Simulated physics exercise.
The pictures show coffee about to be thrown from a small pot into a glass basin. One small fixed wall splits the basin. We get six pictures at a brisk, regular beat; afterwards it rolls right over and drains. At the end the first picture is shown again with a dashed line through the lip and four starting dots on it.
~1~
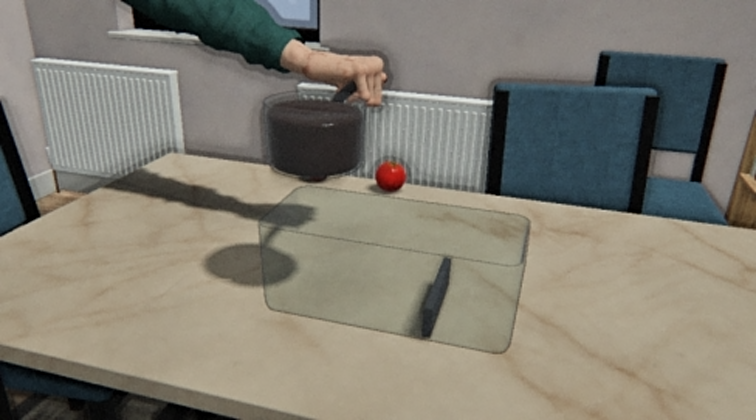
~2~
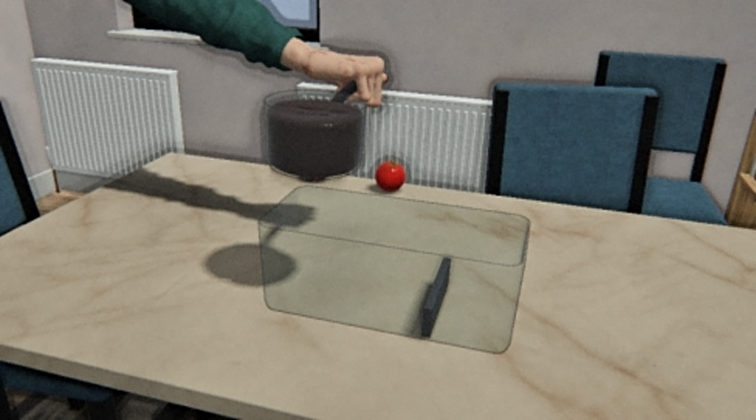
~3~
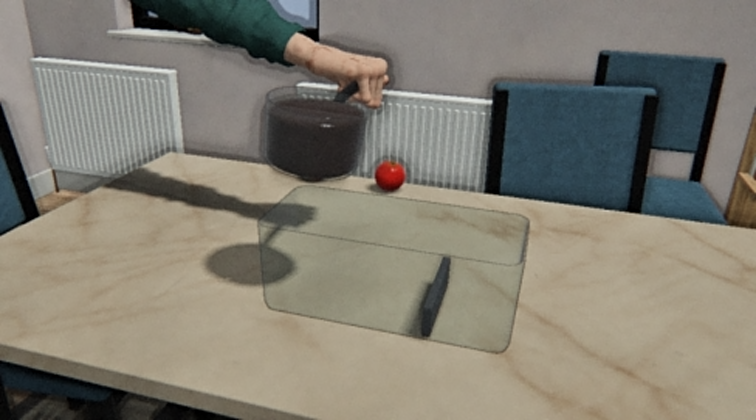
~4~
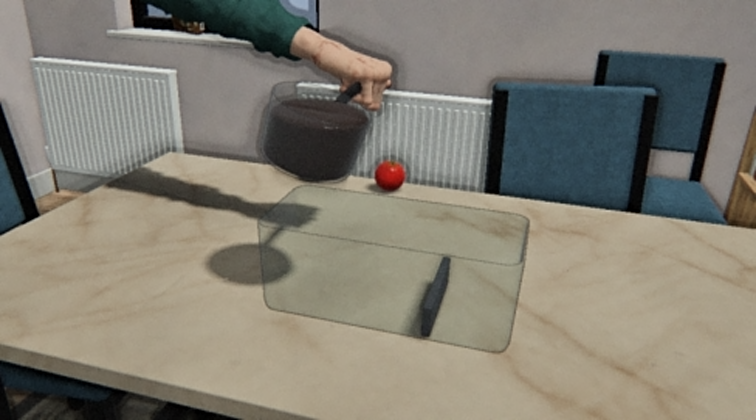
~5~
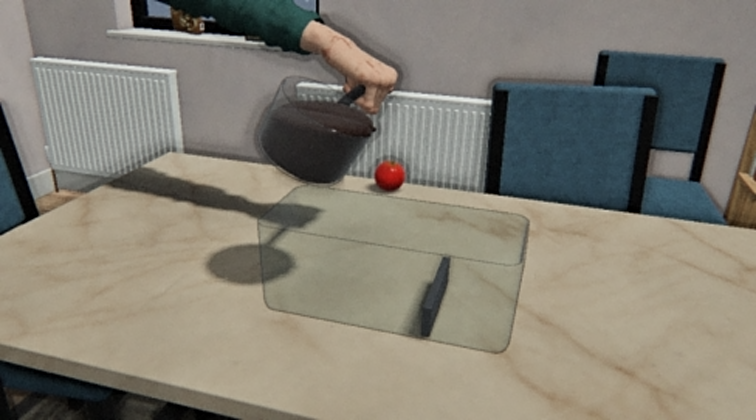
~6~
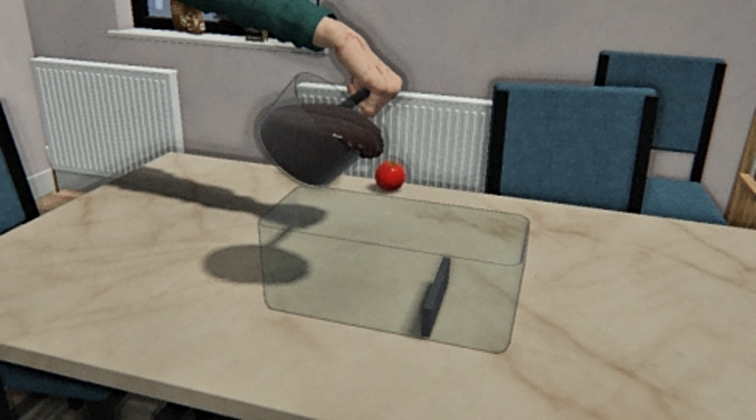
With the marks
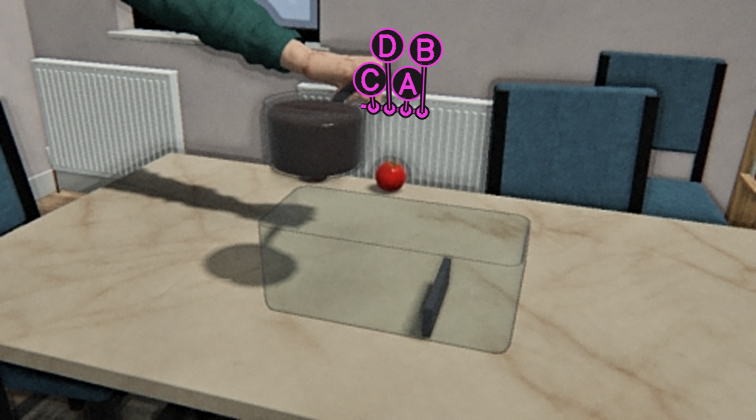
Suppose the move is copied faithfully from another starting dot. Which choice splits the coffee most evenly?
Dot A.
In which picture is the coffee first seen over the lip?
In picture 5.
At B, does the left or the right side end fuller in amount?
More ends on the right.
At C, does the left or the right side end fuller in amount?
More ends on the left.
On the marked copy, A at (405, 110); B at (422, 112); C at (373, 107); D at (389, 108).
For dot A, about 46 % ends left of the wall and 53 % right of it.
For dot B, about 26 % ends left of the wall and 72 % right of it.
For dot C, about 92 % ends left of the wall and 6 % right of it.
For dot D, about 74 % ends left of the wall and 24 % right of it.
